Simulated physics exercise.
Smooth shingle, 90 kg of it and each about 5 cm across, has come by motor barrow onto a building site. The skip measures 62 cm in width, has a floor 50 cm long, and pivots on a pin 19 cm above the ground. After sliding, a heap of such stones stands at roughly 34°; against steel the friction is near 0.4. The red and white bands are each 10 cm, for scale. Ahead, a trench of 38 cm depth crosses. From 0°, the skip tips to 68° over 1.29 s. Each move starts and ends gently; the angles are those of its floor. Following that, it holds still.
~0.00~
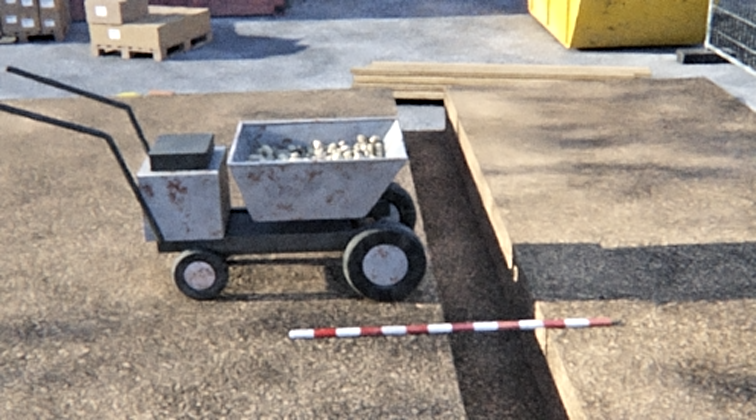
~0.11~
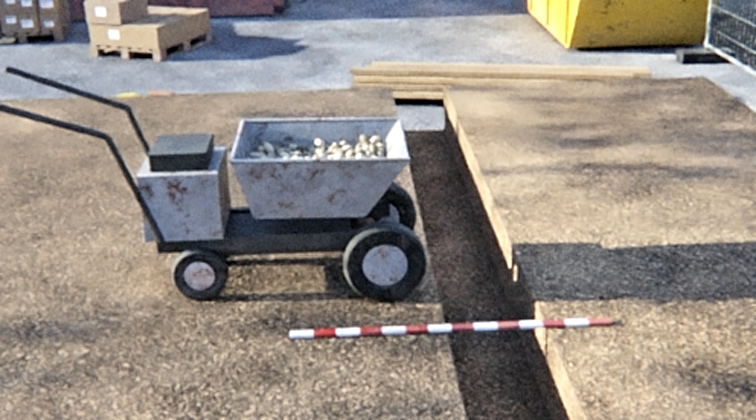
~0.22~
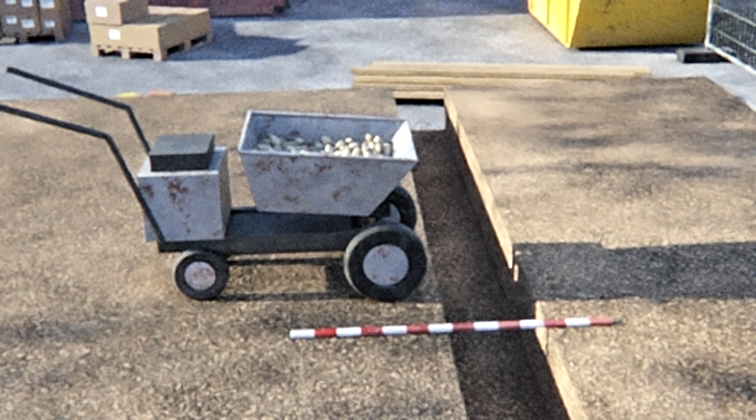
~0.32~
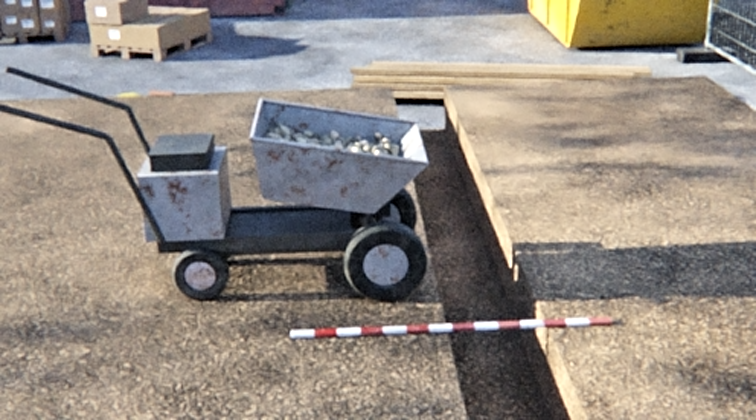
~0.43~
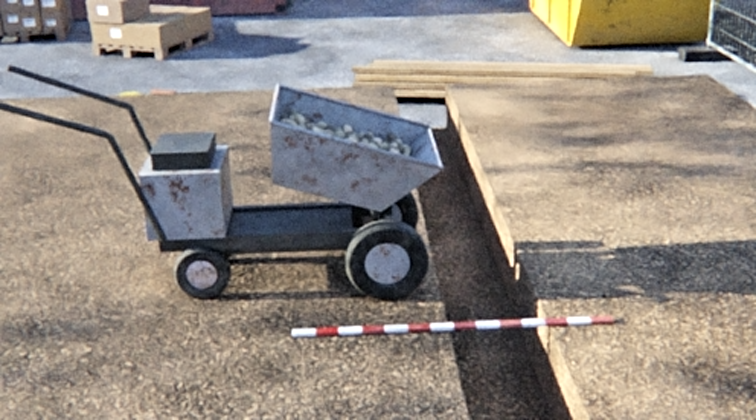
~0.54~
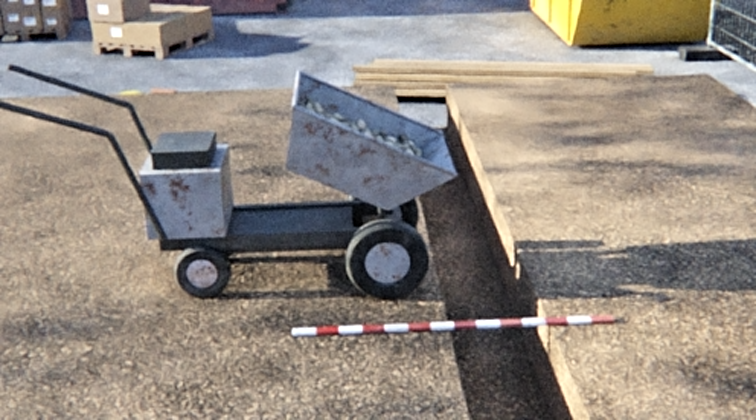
A grey, rust-flecked motor barrow with black handles stands on brown gritty ground at a building site, seen from its side and slightly above. Pale stones lie in its skip, with a dark trench to the right, a red and white pole in front, and boxes and a yellow container behind. The skip tilts steadily rightward, its left end rising, while the barrow and view stay still.
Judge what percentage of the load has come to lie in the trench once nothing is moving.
Roughly 55 in every hundred.
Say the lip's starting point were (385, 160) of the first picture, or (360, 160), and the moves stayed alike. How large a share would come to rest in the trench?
Near 80 then near 95 percent.
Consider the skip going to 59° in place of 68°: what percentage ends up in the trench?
Close to 40 per cent then.
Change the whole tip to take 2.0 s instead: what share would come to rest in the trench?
In that case some 65 per cent.
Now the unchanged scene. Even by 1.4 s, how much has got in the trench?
I'd say near 15 per cent at that time.
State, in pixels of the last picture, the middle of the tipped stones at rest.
At about pixel (518, 315) in the last view.
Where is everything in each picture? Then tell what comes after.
Lip at (407, 159), floor tilted 0°, highest stones at (328, 150), in the first picture.
The skip is at 1°, its lip at (409, 159); the top of the load is at (319, 151); the stones move at 0.2 m/s on average, in the second picture.
The skip is at 5°, its lip at (417, 161); the top of the load is at (278, 147); the stones move at 0.4 m/s on average, in the third picture.
Lip at (428, 164), floor tilted 11°, highest stones at (280, 136); the stones move at 0.5 m/s on average, in the fourth picture.
The skip is at 18°, its lip at (443, 168); the top of the load is at (295, 124); the stones move at 0.6 m/s on average, in the fifth picture.
The skip is at 26°, its lip at (456, 175); the top of the load is at (307, 109); the stones move at 0.7 m/s on average, in the sixth picture.
After 1.0 s the floor is at 58°; 100 % in the skip; the foremost stones are at (488, 199).
After 1.4 s the floor is at 68°; 65 % in the skip, 15 % in the trench, 20 % past the trench; the foremost stones are at (584, 266).
After 1.7 s the floor is at 68°; 32 % in the skip, 24 % in the trench, 44 % past the trench; the foremost stones are at (660, 263).
After 3.7 s the floor is at 68°; 0 % in the skip, 55 % in the trench, 45 % past the trench; the foremost stones are at (699, 255).
